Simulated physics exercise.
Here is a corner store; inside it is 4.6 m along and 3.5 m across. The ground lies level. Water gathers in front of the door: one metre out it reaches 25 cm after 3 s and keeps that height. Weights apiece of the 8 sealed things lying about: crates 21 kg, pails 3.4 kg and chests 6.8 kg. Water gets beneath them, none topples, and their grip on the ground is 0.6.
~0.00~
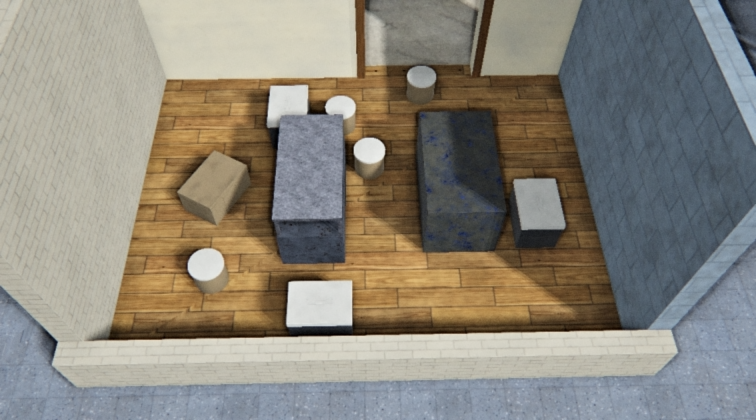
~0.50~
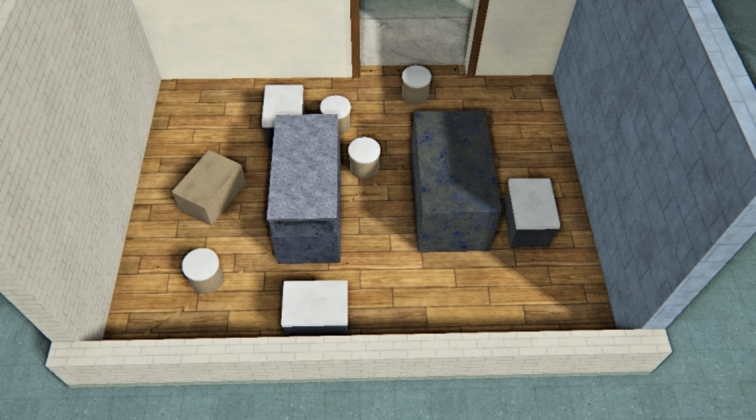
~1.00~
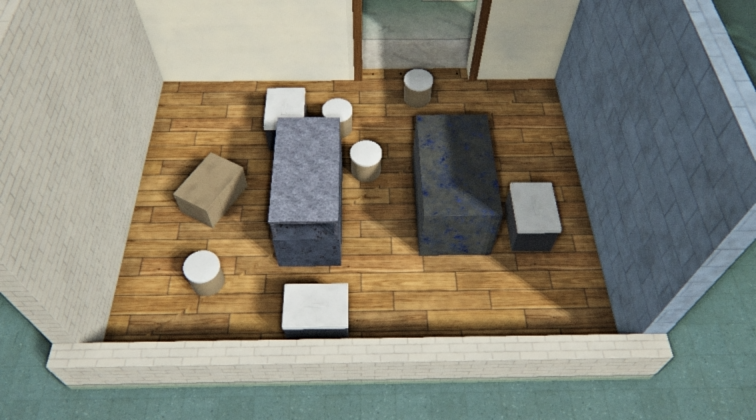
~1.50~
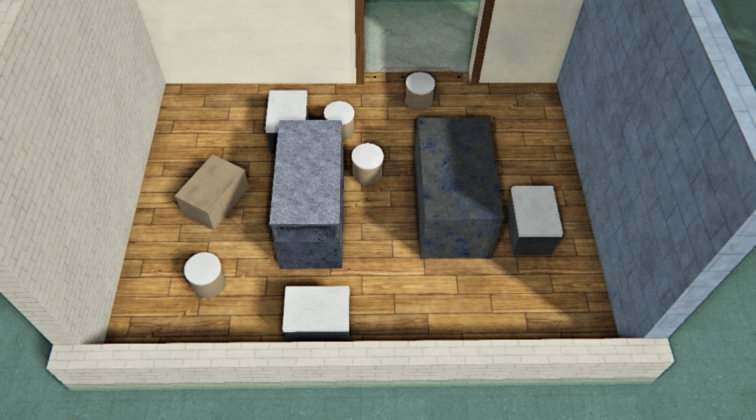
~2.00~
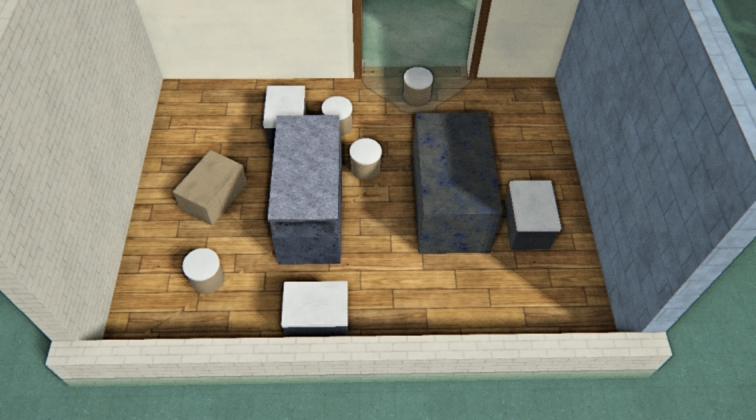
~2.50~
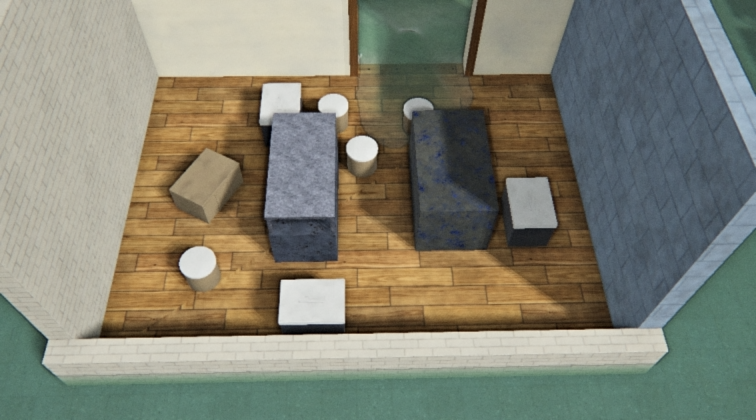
Corner store with crates and pails on a wooden floor, water spreading in through the doorway and shifting one pail forward.
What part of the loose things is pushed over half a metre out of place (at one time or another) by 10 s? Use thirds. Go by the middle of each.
It is two thirds or above.
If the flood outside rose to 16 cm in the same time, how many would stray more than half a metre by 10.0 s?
In that case 4 of them.
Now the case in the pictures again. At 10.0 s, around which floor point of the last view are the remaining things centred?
At about (305, 203).
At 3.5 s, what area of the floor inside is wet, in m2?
Roughly 4.5 m2.
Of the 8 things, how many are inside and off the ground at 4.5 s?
At that moment 3.
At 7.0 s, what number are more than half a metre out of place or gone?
5 of them.
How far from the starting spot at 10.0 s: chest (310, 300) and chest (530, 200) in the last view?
In turn: 80 cm, 20 cm.
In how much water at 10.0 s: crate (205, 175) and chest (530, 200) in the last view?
About 8 and 9 cm.
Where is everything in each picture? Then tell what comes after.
The first frame shows a pail at (422, 76) rests on the ground; a crate at (212, 178), on the bottom; 0.0 m2 under water; 0 of 8 have shifted.
The second frame shows a pail at (417, 76), on the bottom; a crate at (207, 178) rests on the ground; 0.0 m2 under water; 0 of 8 have shifted.
The third frame shows a pail at (419, 79), on the bottom; a crate at (209, 181), on the bottom; water covers 0.0 m2; 0 of 8 have shifted.
The fourth frame shows a pail at (421, 82), on the bottom; a crate at (210, 183), on the bottom; water covers 0.0 m2; 0 of 8 have shifted.
The fifth frame shows a pail at (418, 77) rests on the ground; a crate at (208, 178) rests on the ground; water covers 0.4 m2; 0 of 8 have shifted.
The sixth frame shows a pail at (419, 109) rests on the ground, 52 cm from its start; a crate at (204, 176), on the bottom; 1.2 m2 under water; 1 of 8 have shifted.
After 3.5 s 1 of 8 are over 50 cm from their spots; 1 afloat.
After 4.5 s 2 of 8 are over 50 cm from their spots; 3 afloat.
After 7.0 s 5 of 8 are over 50 cm from their spots; 4 afloat.
After 10.0 s 4 of 8 are over 50 cm from their spots, and 6 have been at some point; 7 afloat.
